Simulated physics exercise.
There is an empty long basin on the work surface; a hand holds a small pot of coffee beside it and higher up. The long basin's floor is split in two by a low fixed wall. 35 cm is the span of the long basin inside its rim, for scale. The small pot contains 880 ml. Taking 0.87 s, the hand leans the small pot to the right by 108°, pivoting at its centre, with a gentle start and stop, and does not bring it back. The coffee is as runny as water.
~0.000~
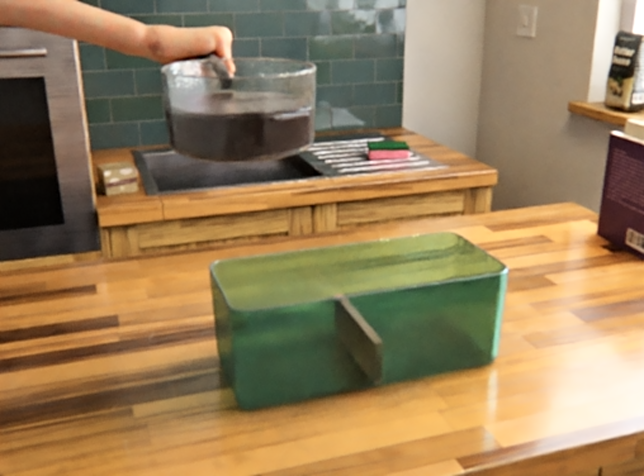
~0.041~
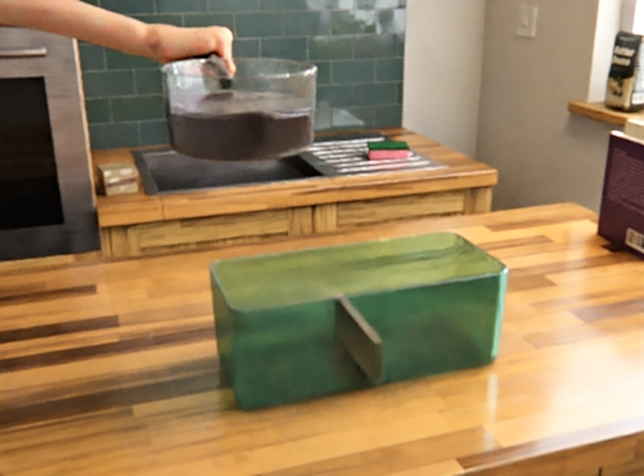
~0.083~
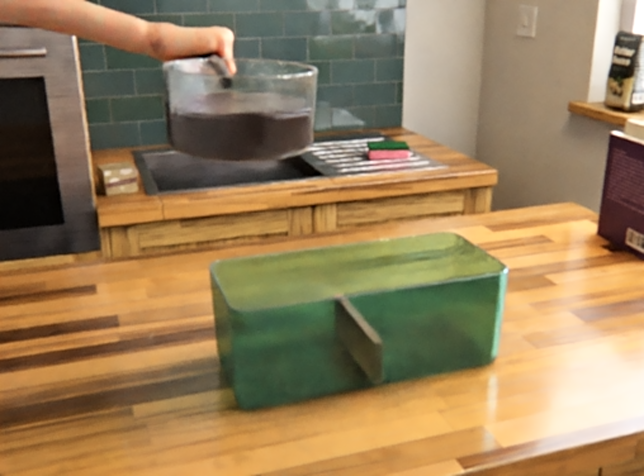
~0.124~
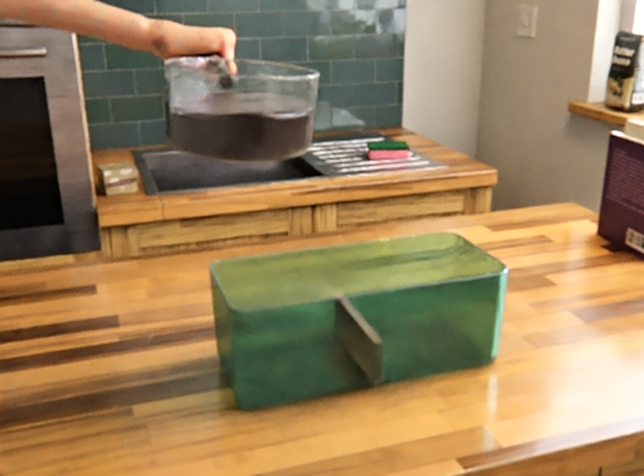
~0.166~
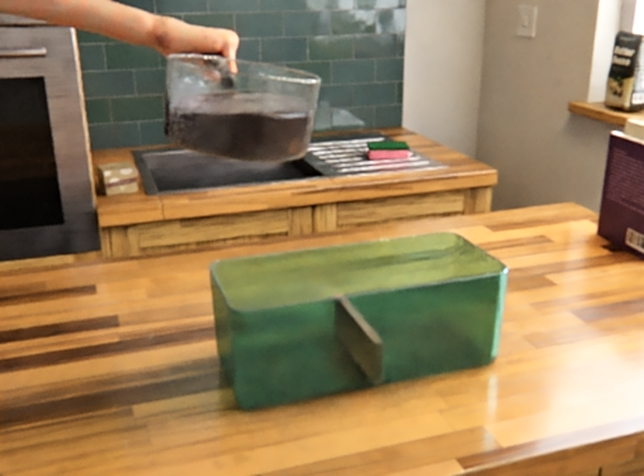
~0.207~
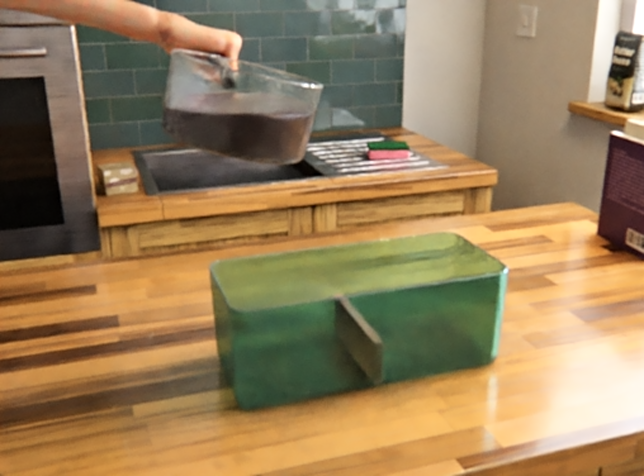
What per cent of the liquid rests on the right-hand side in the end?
49 percent.
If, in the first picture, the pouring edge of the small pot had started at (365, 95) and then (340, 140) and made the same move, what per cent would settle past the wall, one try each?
The first try gives 90 percent and the second 60 percent.
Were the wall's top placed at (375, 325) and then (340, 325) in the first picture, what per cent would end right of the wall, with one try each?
Roughly 30 per cent, then 65 per cent.
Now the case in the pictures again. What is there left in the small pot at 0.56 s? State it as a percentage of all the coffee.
Close to 60 in a hundred.
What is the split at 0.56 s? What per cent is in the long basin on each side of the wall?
Left roughly 1, right roughly 0.
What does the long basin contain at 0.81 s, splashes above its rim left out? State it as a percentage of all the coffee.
Some 70 per cent.
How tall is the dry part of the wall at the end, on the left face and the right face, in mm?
Near 40 mm for the left and near 40 mm for the right.
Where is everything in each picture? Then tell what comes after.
In the first picture, it leans 0°; its right rim is at (311, 66); the coffee meets the walls at (168, 106) and (307, 98); the long basin's rim runs from (219, 287) to (482, 251); the wall's top is at (357, 318).
In the second picture, it leans 1°; its right rim is at (311, 67); the coffee meets the walls at (168, 106) and (307, 99).
In the third picture, it leans 2°; its right rim is at (312, 69); the coffee meets the walls at (168, 106) and (307, 99).
In the fourth picture, it leans 5°; its right rim is at (314, 73); the coffee meets the walls at (168, 106) and (307, 99).
In the fifth picture, it leans 9°; its right rim is at (315, 78); the coffee meets the walls at (168, 105) and (308, 101).
In the sixth picture, it leans 14°; its right rim is at (317, 85); the coffee meets the walls at (167, 105) and (309, 102).
After 0.56 s the tilt is 77° and 60 per cent is still to pour, 1 is left of the wall and 0 right of it.
After 0.81 s the tilt is 107° and 12 per cent is still to pour, 21 is left of the wall and 49 right of it.
After 1.08 s the tilt is 108° and 1 per cent is still to pour, 46 is left of the wall and 49 right of it.
After 1.37 s the tilt is 108° and 0 per cent is still to pour, 49 is left of the wall and 49 right of it.
In the end 49 per cent lies left of the wall, 49 right of it and 1 outside.
